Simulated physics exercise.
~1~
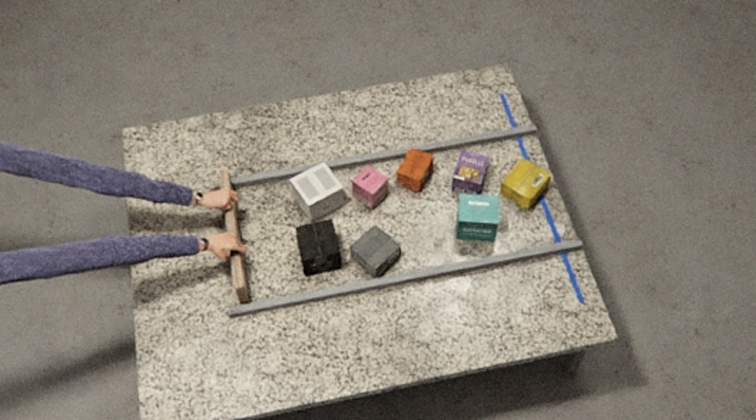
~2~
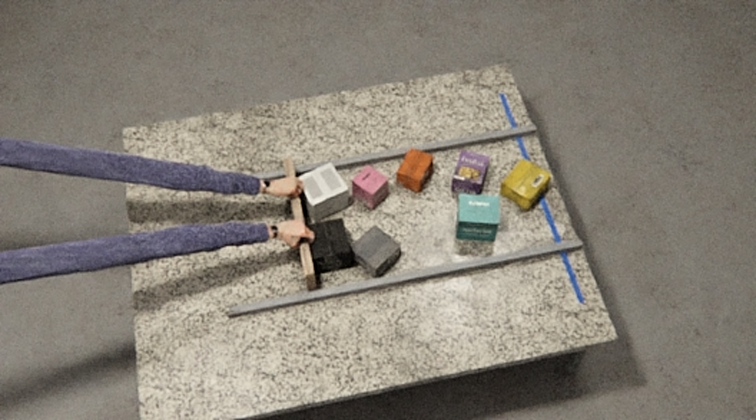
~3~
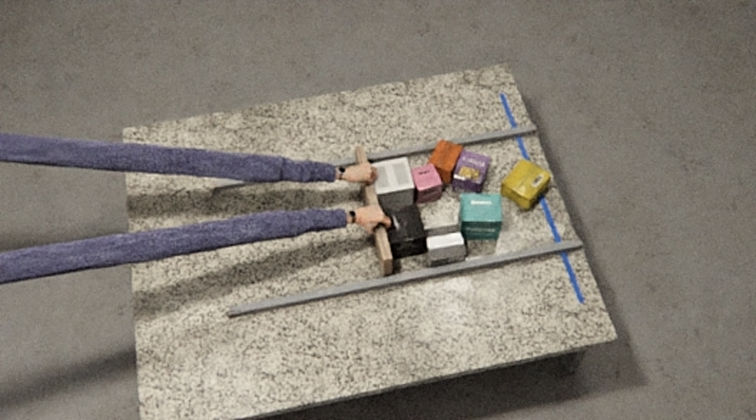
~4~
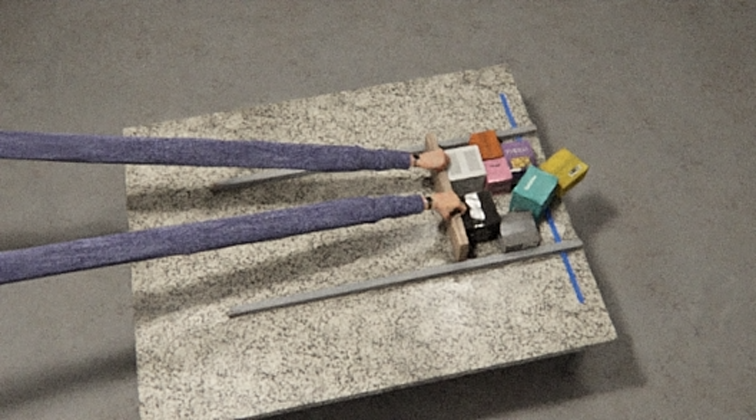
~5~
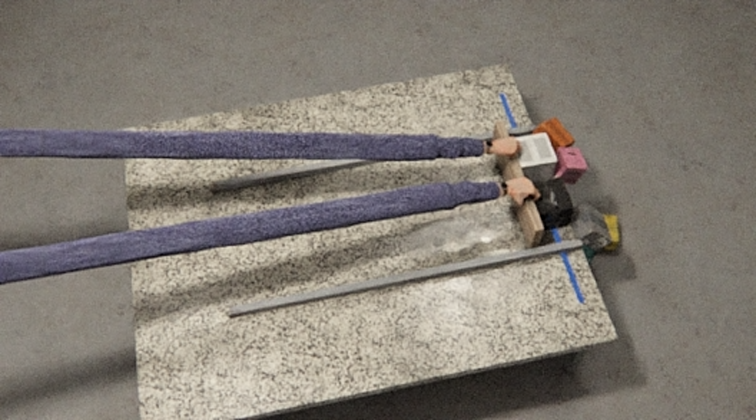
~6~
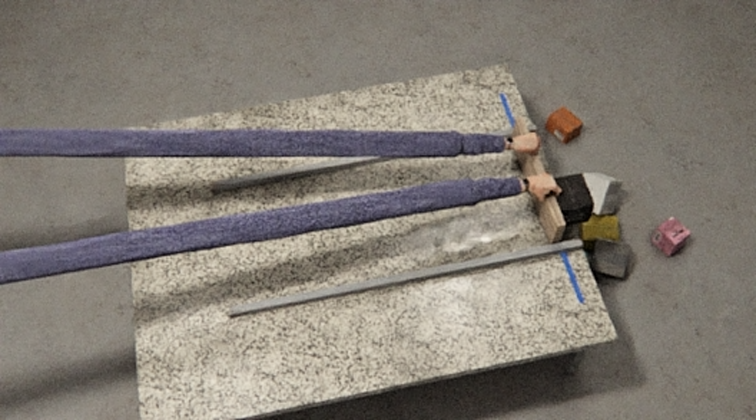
Two hands push a plank rightward, sweeping colourful boxes together until most tumble off the deck.
